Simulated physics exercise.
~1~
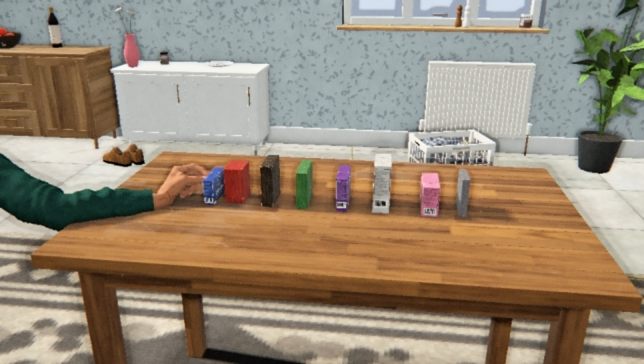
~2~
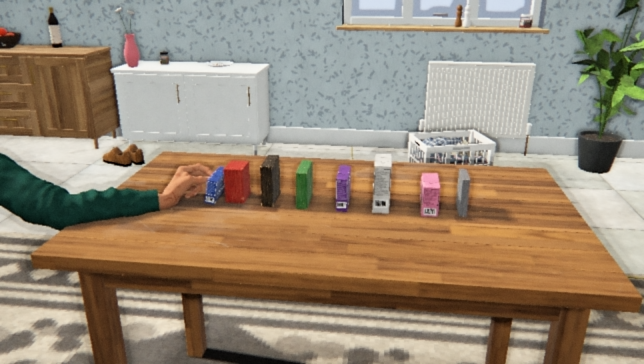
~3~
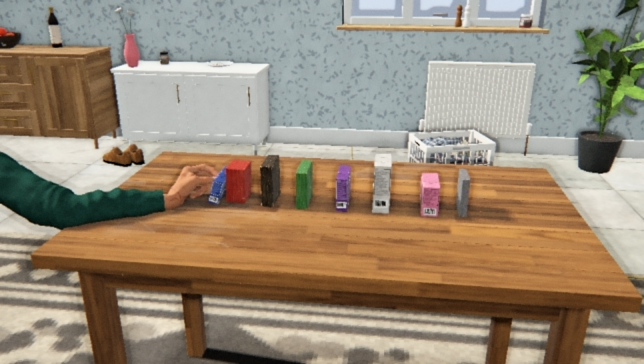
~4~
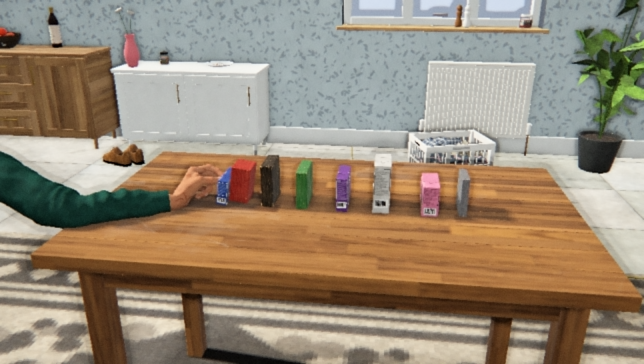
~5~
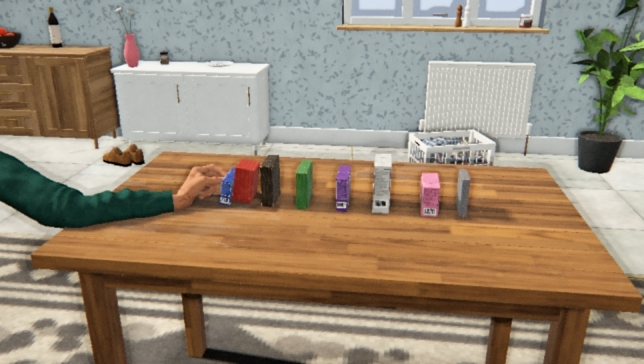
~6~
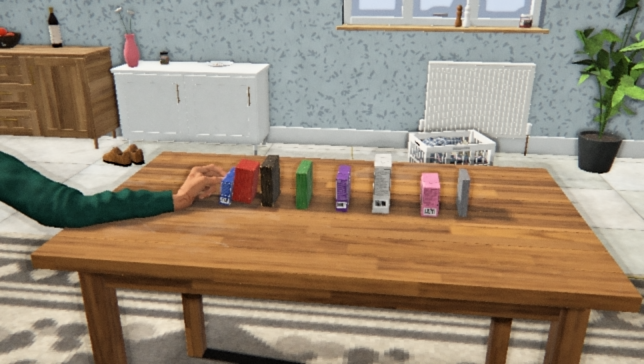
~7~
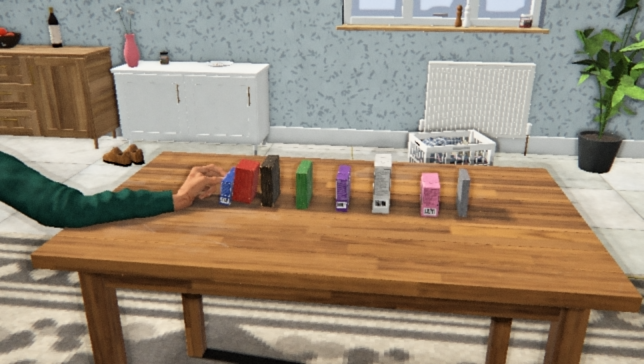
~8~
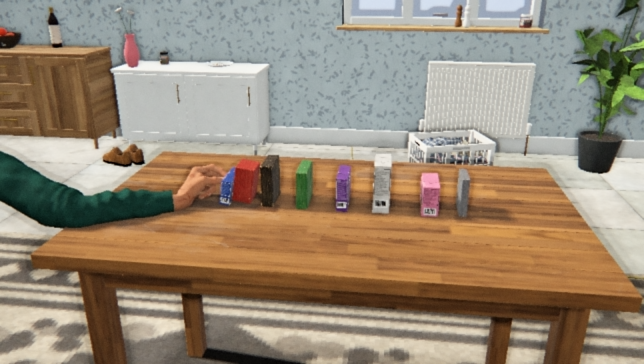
On a wooden table, a hand tips a blue packet against a red board, which leans right.
